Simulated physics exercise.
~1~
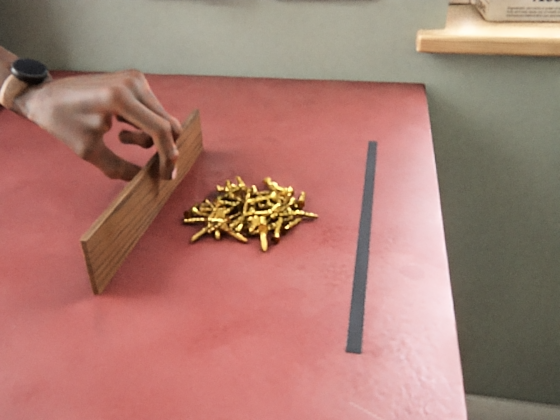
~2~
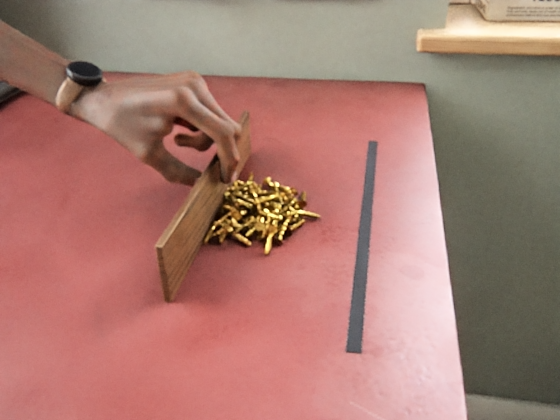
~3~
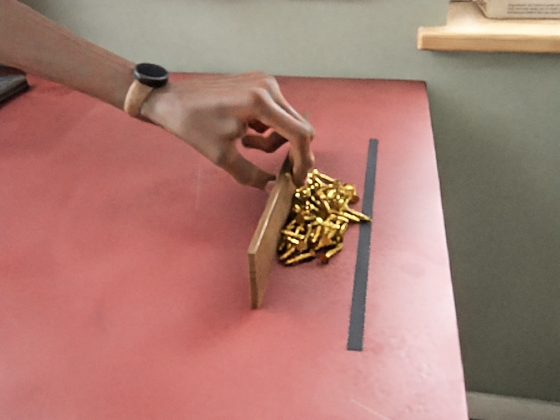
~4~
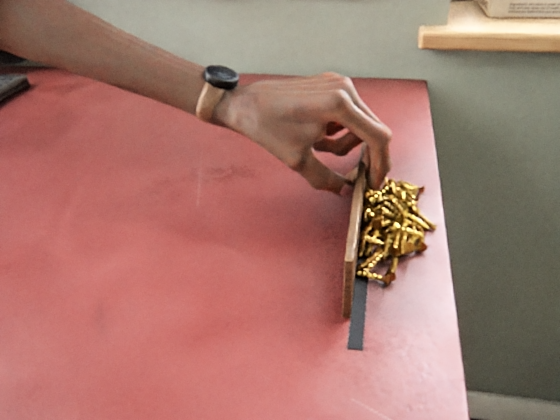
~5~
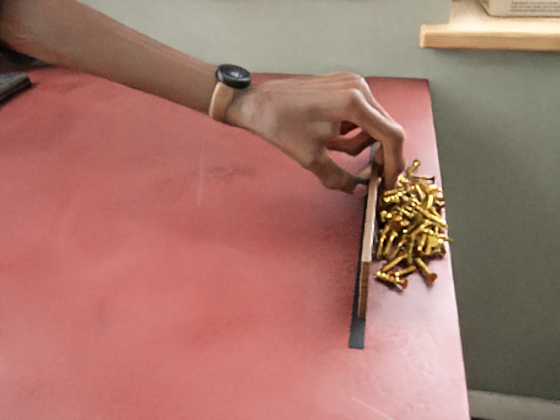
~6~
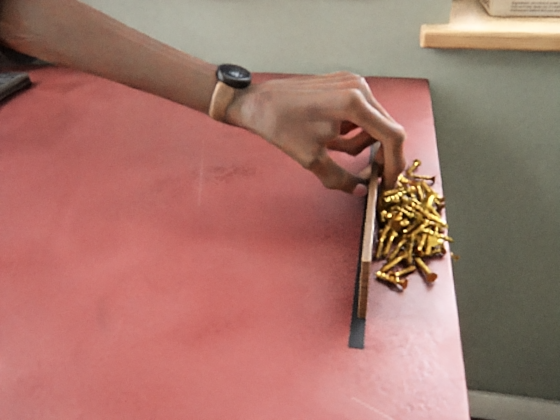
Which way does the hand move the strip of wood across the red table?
The hand moves the strip of wood to the right, pushing the pile of gold screws ahead of it.
